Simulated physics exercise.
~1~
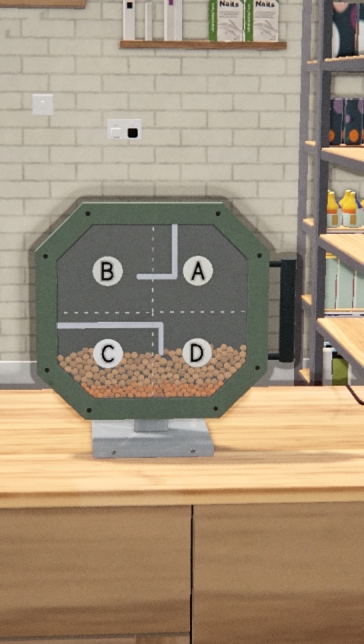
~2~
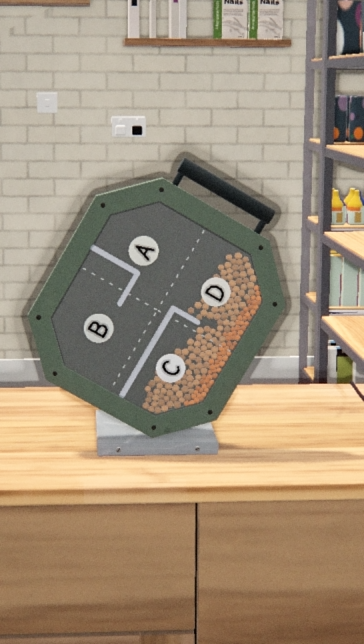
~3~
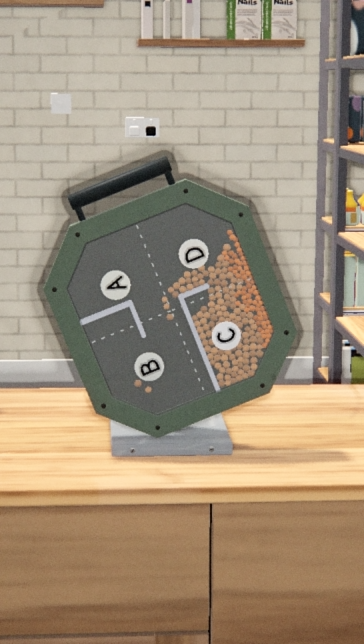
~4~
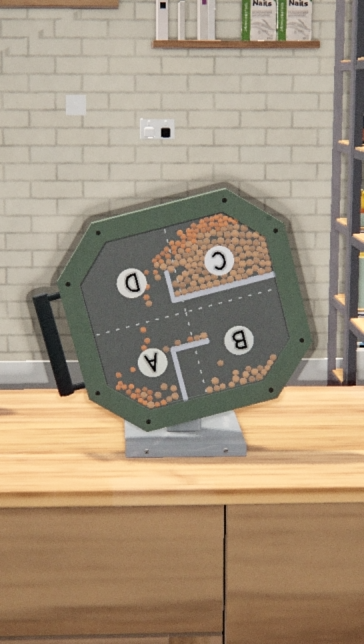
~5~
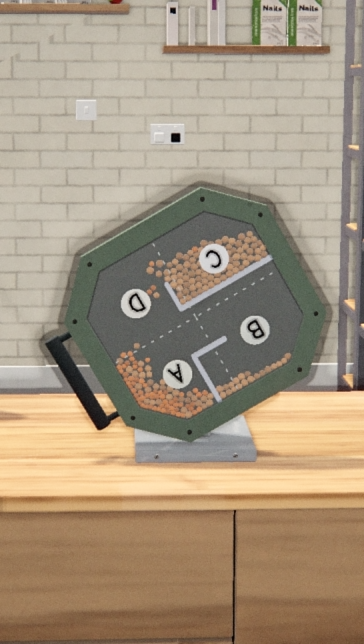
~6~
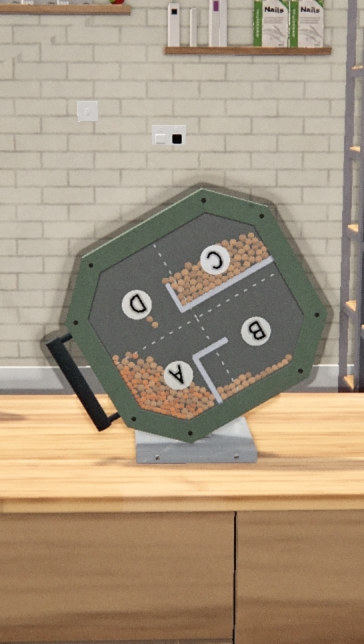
On a wooden counter, an octagonal green case turns anticlockwise, spilling small beads between lettered quarters until most rest in A and C.
